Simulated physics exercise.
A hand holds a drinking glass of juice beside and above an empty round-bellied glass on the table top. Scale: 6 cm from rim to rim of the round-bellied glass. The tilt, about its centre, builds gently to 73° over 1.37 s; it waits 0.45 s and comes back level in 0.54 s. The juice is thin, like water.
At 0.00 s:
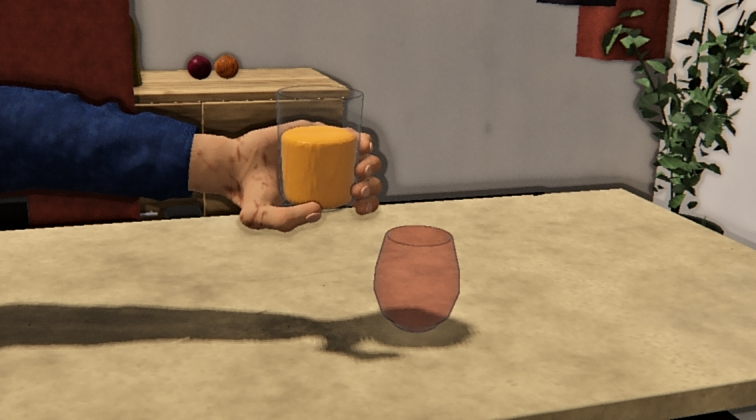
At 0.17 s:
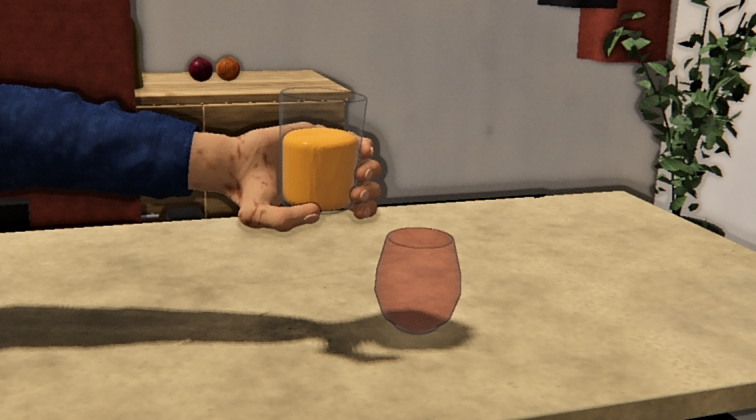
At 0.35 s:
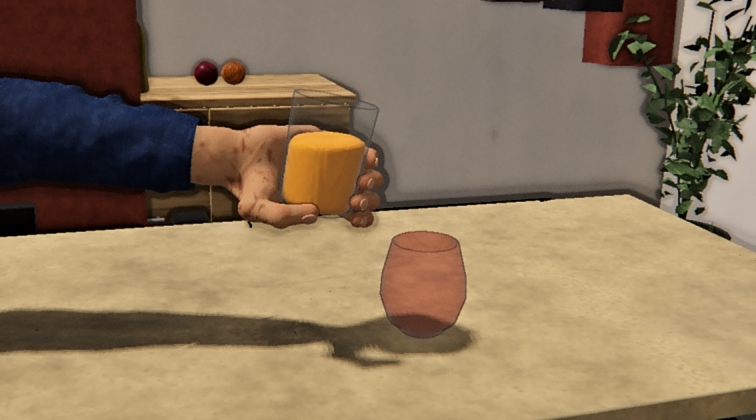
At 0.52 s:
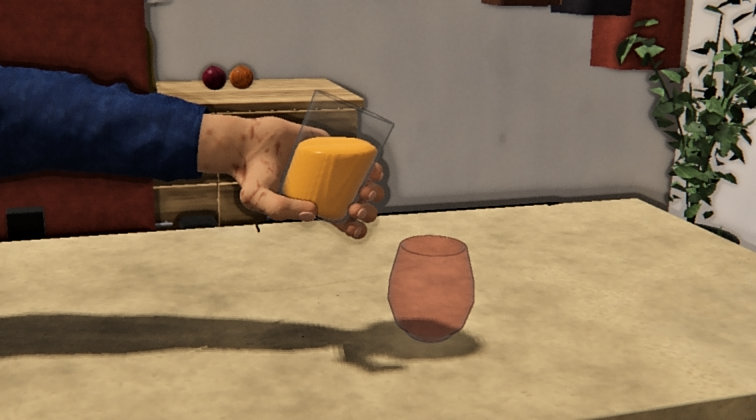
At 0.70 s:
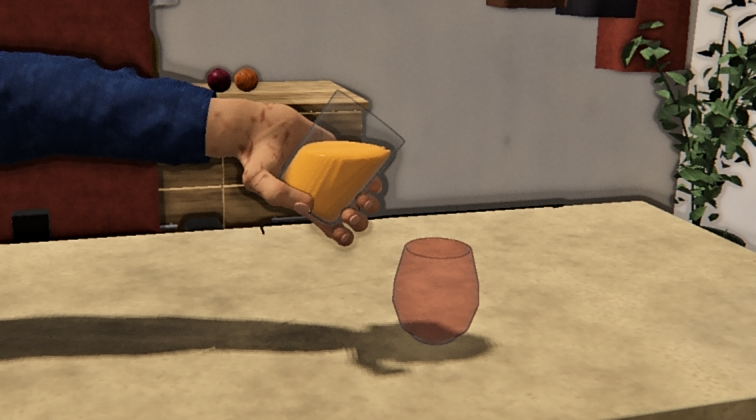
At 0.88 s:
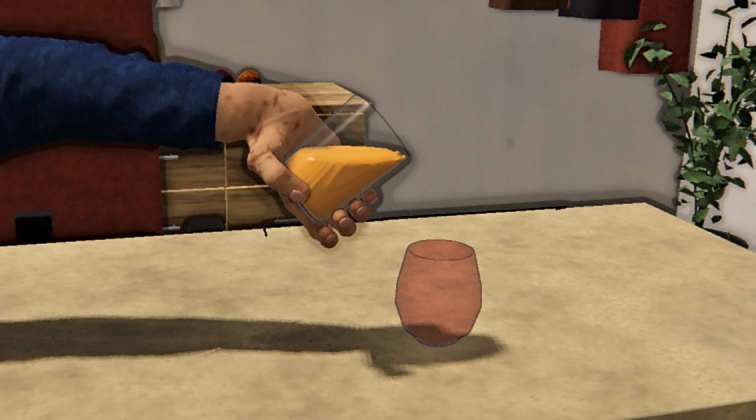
In a room with a grey wall, a wooden cabinet and a leafy plant at right, a pale table top is seen from slightly above. A blue-sleeved arm from the left holds a clear glass of orange juice above and beside an empty, reddish round-bellied glass. The hand steadily tips its glass rightward, the juice slanting inside, while the view drifts slightly.
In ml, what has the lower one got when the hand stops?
Close to 150 ml.
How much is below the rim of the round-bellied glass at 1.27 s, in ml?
Close to 25 ml.
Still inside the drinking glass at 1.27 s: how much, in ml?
About 220 ml.
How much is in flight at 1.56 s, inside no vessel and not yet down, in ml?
Some 20 ml.
After 1.27 s the tilt is 72° and the round-bellied glass has 25 ml, the drinking glass 215 ml, and 0 ml is on the table top.
After 1.56 s the tilt is 73° and the round-bellied glass has 95 ml, the drinking glass 155 ml, and 0 ml is on the table top.
After 1.87 s the tilt is 72° and the round-bellied glass has 135 ml, the drinking glass 125 ml, and 0 ml is on the table top.
After 2.20 s the tilt is 15° and the round-bellied glass has 145 ml, the drinking glass 125 ml, and 0 ml is on the table top.
In the end the round-bellied glass has 145 ml, the drinking glass 125 ml, and 0 ml is on the table top.
